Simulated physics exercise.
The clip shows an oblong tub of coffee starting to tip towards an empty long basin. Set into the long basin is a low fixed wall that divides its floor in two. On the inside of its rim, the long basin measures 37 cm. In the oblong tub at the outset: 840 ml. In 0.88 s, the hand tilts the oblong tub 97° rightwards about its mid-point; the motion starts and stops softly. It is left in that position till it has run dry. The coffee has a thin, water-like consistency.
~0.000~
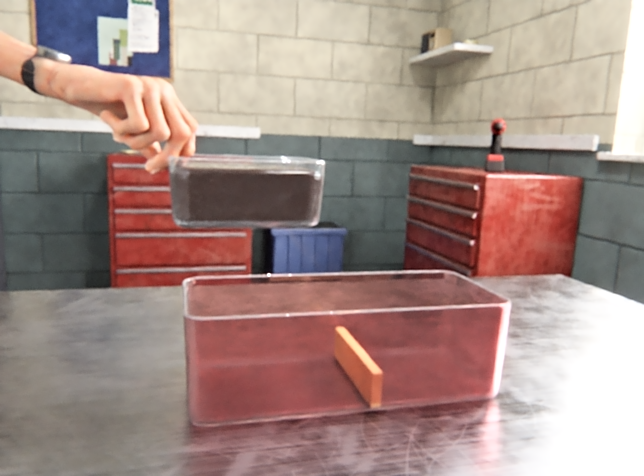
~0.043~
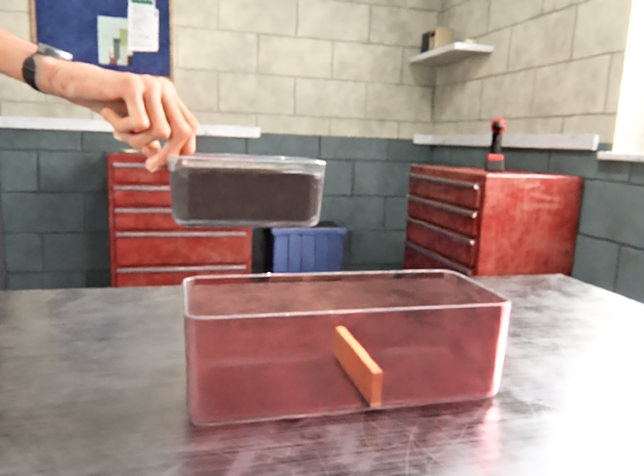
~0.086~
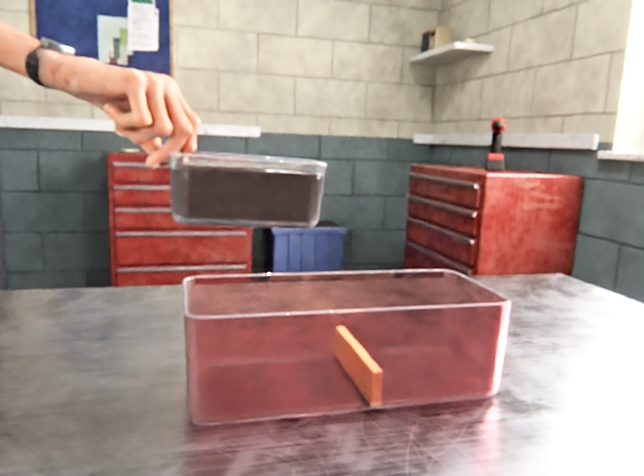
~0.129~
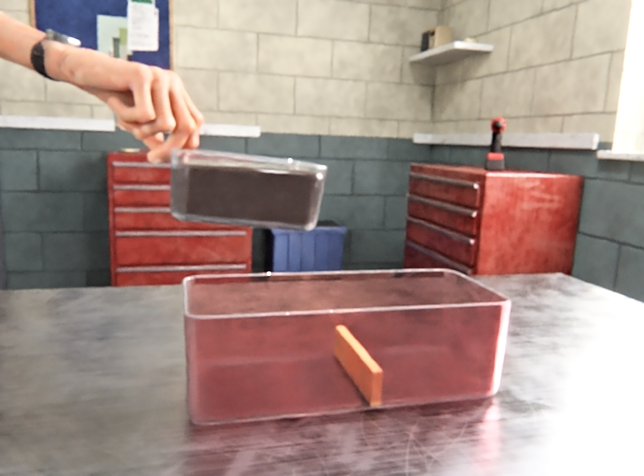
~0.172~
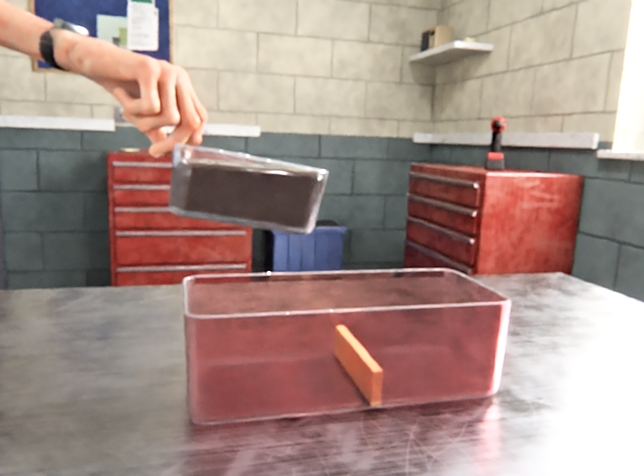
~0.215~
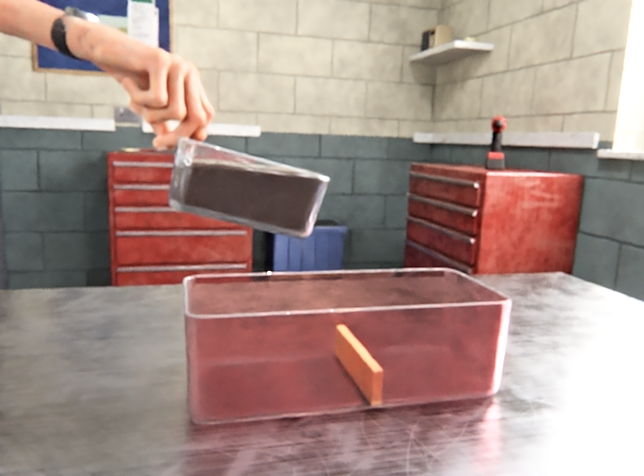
A hand held a small clear tub of dark coffee above a long, empty see-through basin with an orange divider inside, then slowly tilted the tub a little to the right.
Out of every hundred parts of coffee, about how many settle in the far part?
About 58 out of 100.
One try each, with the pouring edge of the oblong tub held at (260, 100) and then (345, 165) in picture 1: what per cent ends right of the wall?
About 10 %, then about 70 %.
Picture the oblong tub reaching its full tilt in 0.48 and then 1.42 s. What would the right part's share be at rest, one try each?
I'd say 35 percent on the first go, 65 percent on the next.
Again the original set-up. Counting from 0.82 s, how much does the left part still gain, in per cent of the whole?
Near 10 in a hundred.
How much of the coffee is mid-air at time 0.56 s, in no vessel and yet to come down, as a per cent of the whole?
About 38 per cent.
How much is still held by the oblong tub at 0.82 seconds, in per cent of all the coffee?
Share remaining: Approx. 8 %.
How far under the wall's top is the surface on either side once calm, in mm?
About 30 mm on the left, about 20 mm on the right.
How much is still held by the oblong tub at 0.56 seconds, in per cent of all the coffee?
Portion remaining: Approx. 38 per cent.
By 0.56 s the tilt is 69° and 38 per cent is still to pour, 4 is left of the wall and 20 right of it.
By 0.82 s the tilt is 96° and 8 per cent is still to pour, 29 is left of the wall and 58 right of it.
By 1.09 s the tilt is 97° and 1 per cent is still to pour, 38 is left of the wall and 58 right of it.
By 1.38 s the tilt is 97° and 0 per cent is still to pour, 40 is left of the wall and 58 right of it.
At rest 40 per cent lies left of the wall, 58 right of it and 2 outside.
